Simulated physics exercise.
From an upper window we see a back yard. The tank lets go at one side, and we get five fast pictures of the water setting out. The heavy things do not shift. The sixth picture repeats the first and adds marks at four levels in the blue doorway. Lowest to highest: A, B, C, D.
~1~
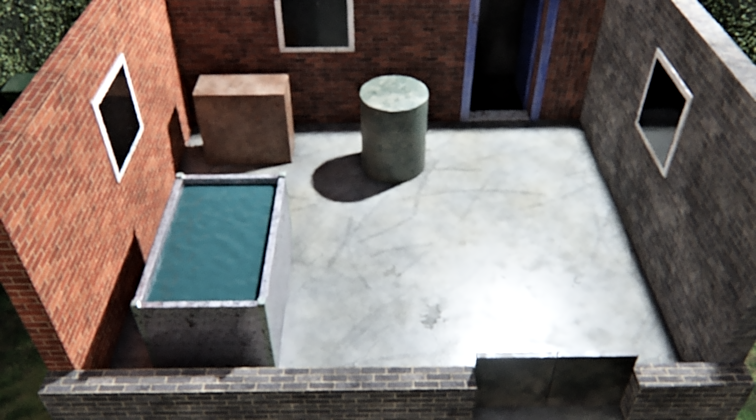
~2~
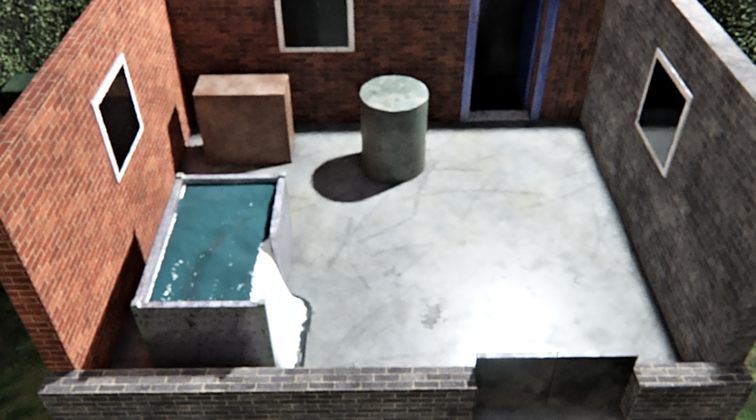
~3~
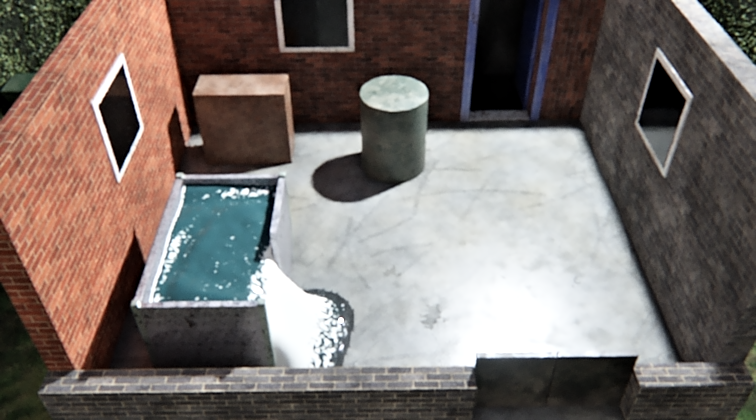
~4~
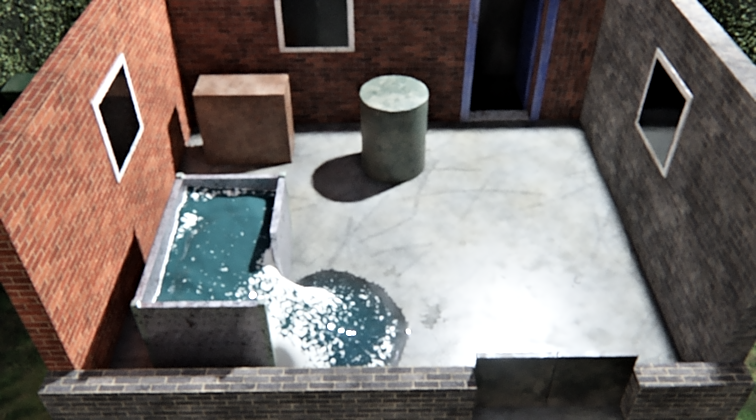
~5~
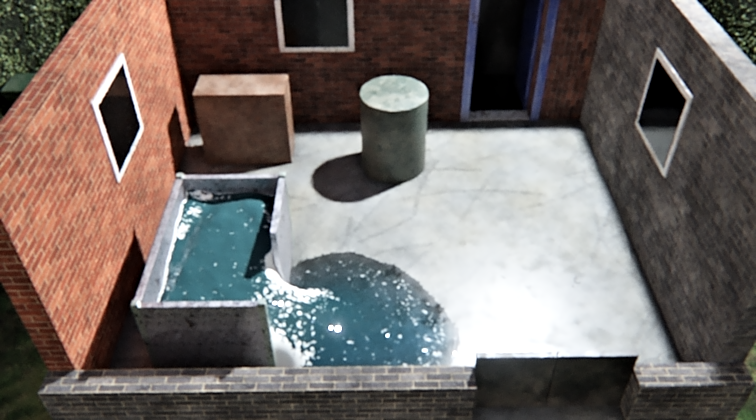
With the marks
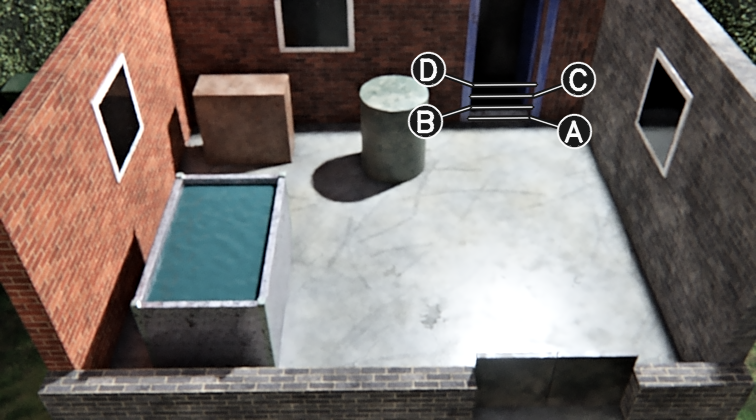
Water poured out of the right side of a raised tank in a walled brick yard, foaming white at first, then spread across the pale ground in a widening, rounded blue-green pool.
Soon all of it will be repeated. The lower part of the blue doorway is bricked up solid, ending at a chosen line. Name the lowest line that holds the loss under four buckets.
Choose B.
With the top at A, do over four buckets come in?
Yes.
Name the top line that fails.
A it is.
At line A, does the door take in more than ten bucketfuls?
Yes.
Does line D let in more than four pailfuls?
No.
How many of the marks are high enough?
Three of the four.
In white, A at (499, 118); B at (501, 107); C at (502, 96); D at (504, 84); from the bottom up A, B, C, D.
Choosing A, some 25 bucketfuls get in.
Choosing B, a splash gets over, under a bucket.
Choosing C, nothing gets over.
Choosing D, nothing gets over.
